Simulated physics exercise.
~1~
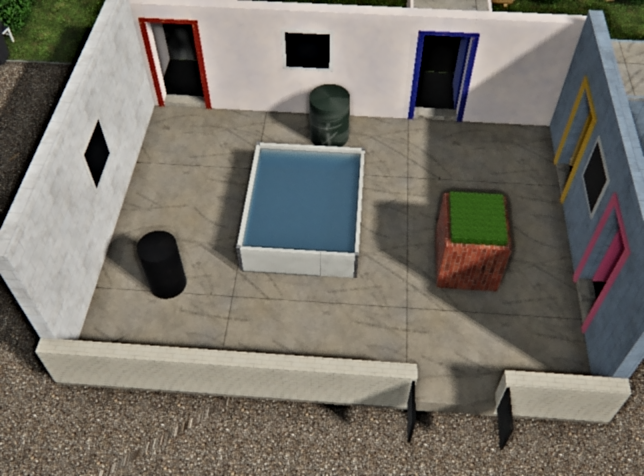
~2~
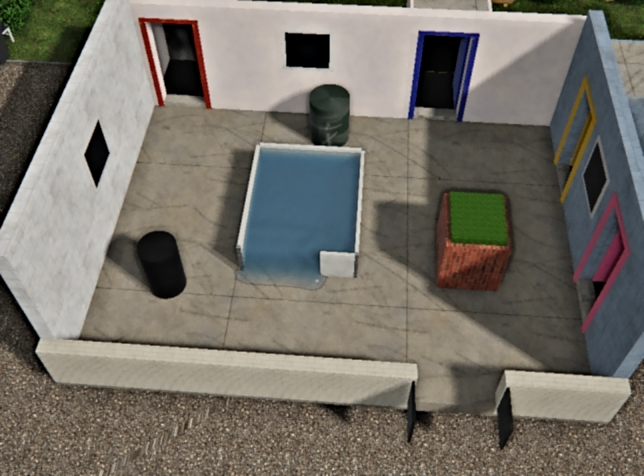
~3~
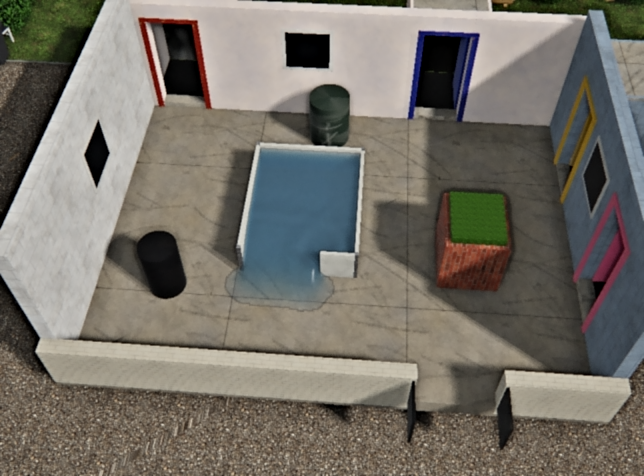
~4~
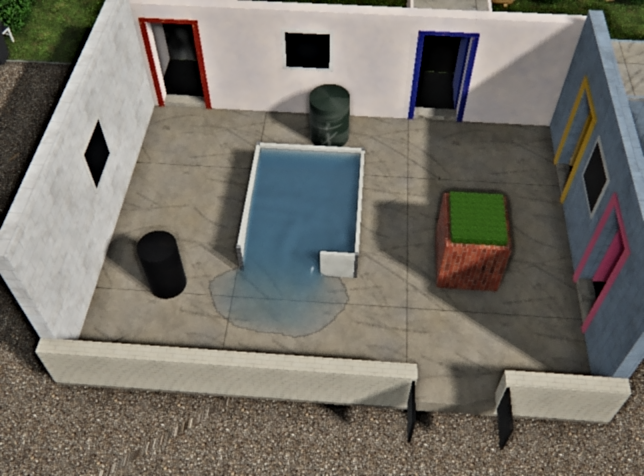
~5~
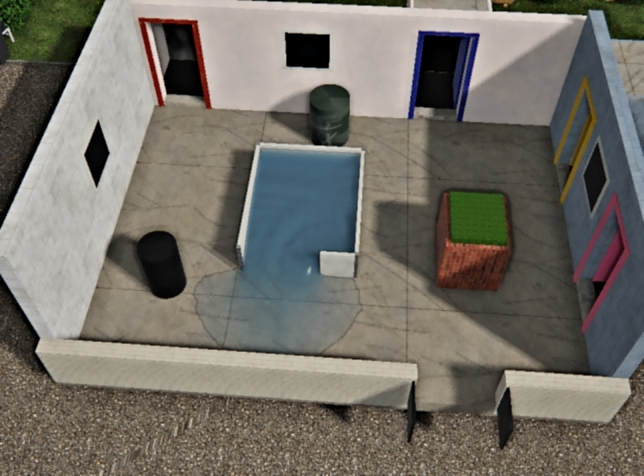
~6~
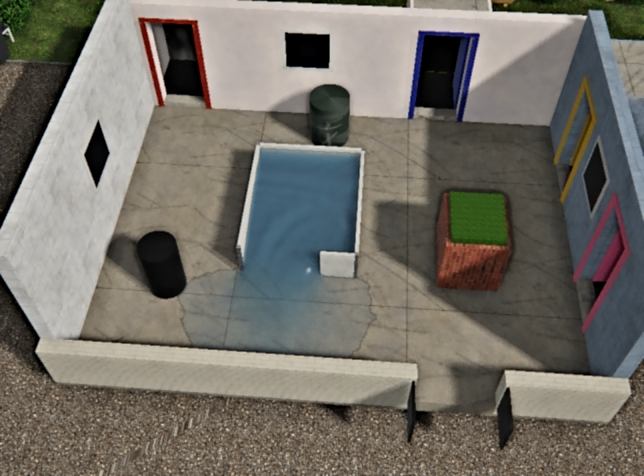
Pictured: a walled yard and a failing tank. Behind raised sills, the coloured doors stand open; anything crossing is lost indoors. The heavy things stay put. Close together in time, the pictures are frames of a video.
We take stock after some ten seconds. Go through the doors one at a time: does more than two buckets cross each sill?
In the end the yellow door swallows an okay amount of water; the pink door swallows an okay amount of water; the blue door swallows an okay amount of water; the red door swallows an okay amount of water.
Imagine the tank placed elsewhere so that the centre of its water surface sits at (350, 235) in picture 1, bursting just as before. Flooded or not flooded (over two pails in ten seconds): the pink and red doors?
Note: Pink door falls short; red door falls short.
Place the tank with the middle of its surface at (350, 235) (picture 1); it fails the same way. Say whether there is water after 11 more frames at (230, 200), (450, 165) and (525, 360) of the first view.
Readings in order: No flood; no flood; flood.
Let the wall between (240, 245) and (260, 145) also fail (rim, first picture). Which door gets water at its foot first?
That's the red-painted one.
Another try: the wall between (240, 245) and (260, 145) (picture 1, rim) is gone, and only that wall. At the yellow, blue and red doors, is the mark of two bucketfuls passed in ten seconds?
In short: The yellow one lets less in; the blue one lets less in; the red one goes over.
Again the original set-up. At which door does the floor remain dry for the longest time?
The door marked blue.
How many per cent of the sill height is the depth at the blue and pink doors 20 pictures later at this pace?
0 and 20 %, in that order.
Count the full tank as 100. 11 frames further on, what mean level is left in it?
Near 54 in a hundred.
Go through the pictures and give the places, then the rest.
In the first picture, the tank at (304, 199) is whole and still.
In the second picture, water pours out at (282, 265) and has run to (240, 274).
In the third picture, the front is at (234, 291), out from the gap at (282, 265).
In the fourth picture, the front is at (298, 332), out from the gap at (282, 265).
In the fifth picture, water pours out at (282, 265) and has run to a hidden place.
In the sixth picture, water pours out at (282, 265) and has run to a hidden place.
A moment on, water covers 15 % of the floor; the yellow door not reached, the pink door not reached, the blue door not reached, the red door not reached.
Next, water covers 20 % of the floor; the yellow door not reached, the pink door not reached, the blue door not reached, the red door not reached.
Then, water covers 40 % of the floor; the yellow door not reached, the pink door wet at the sill, nothing in, the blue door not reached, the red door not reached.
Later, water covers 70 % of the floor; the yellow door wet at the sill, nothing in, the pink door wet at the sill, nothing in, the blue door not reached, the red door wet at the sill, nothing in.
In the end, water covers 95 % of the floor; the yellow door wet at the sill, nothing in, the pink door wet at the sill, nothing in, the blue door wet at the sill, nothing in, the red door under two buckets in.
